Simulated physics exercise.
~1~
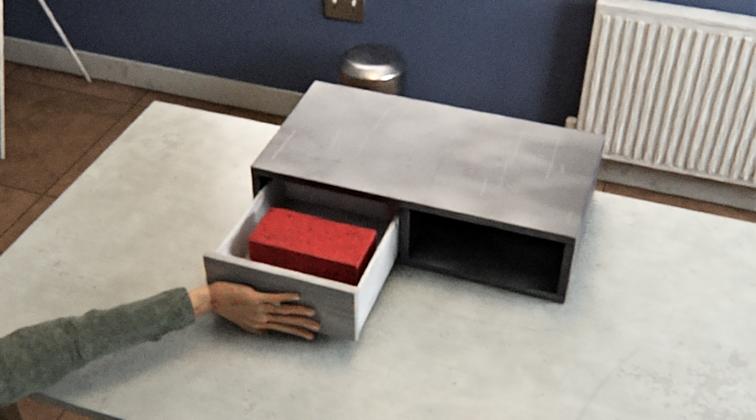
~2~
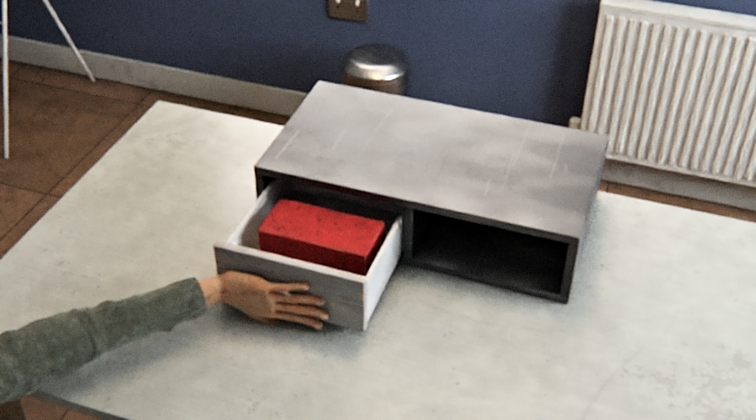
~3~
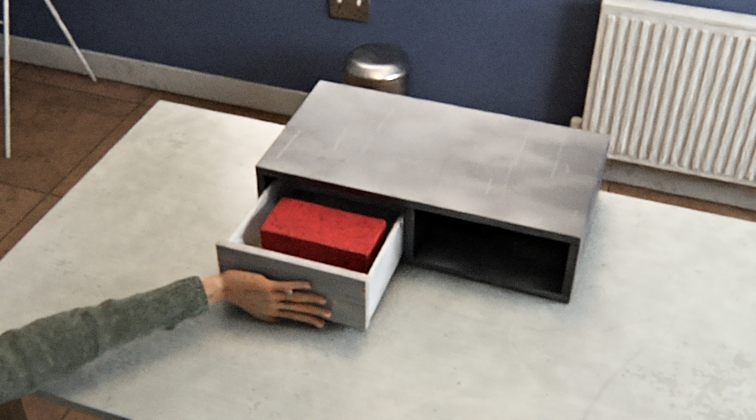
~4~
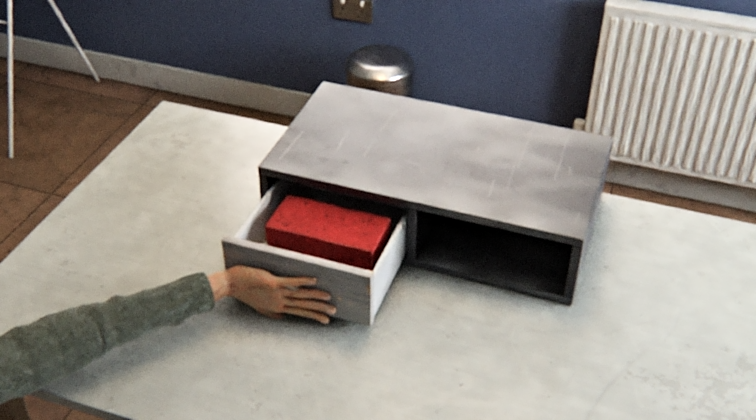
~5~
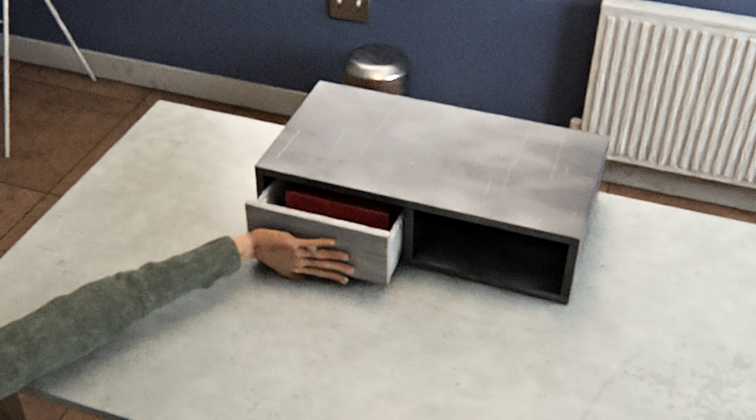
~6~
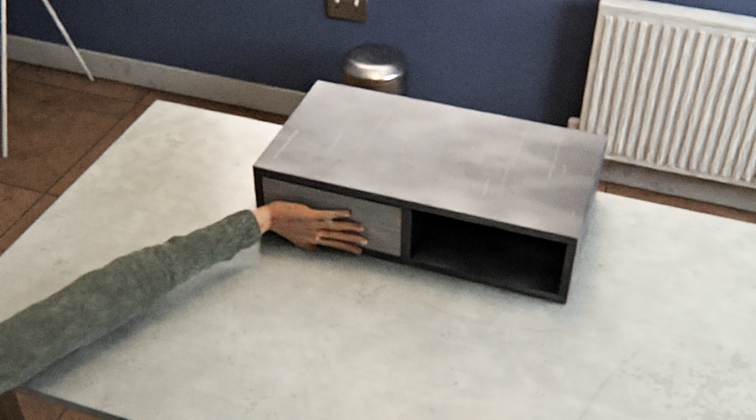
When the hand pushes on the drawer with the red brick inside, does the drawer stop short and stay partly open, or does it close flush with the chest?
The drawer closes flush with the chest, with the red brick hidden inside.
A grey drawer holding a red brick stood open in a low chest on a table, and a hand pressed flat against its front slid it slowly inward until the brick was out of sight and the drawer was fully shut.
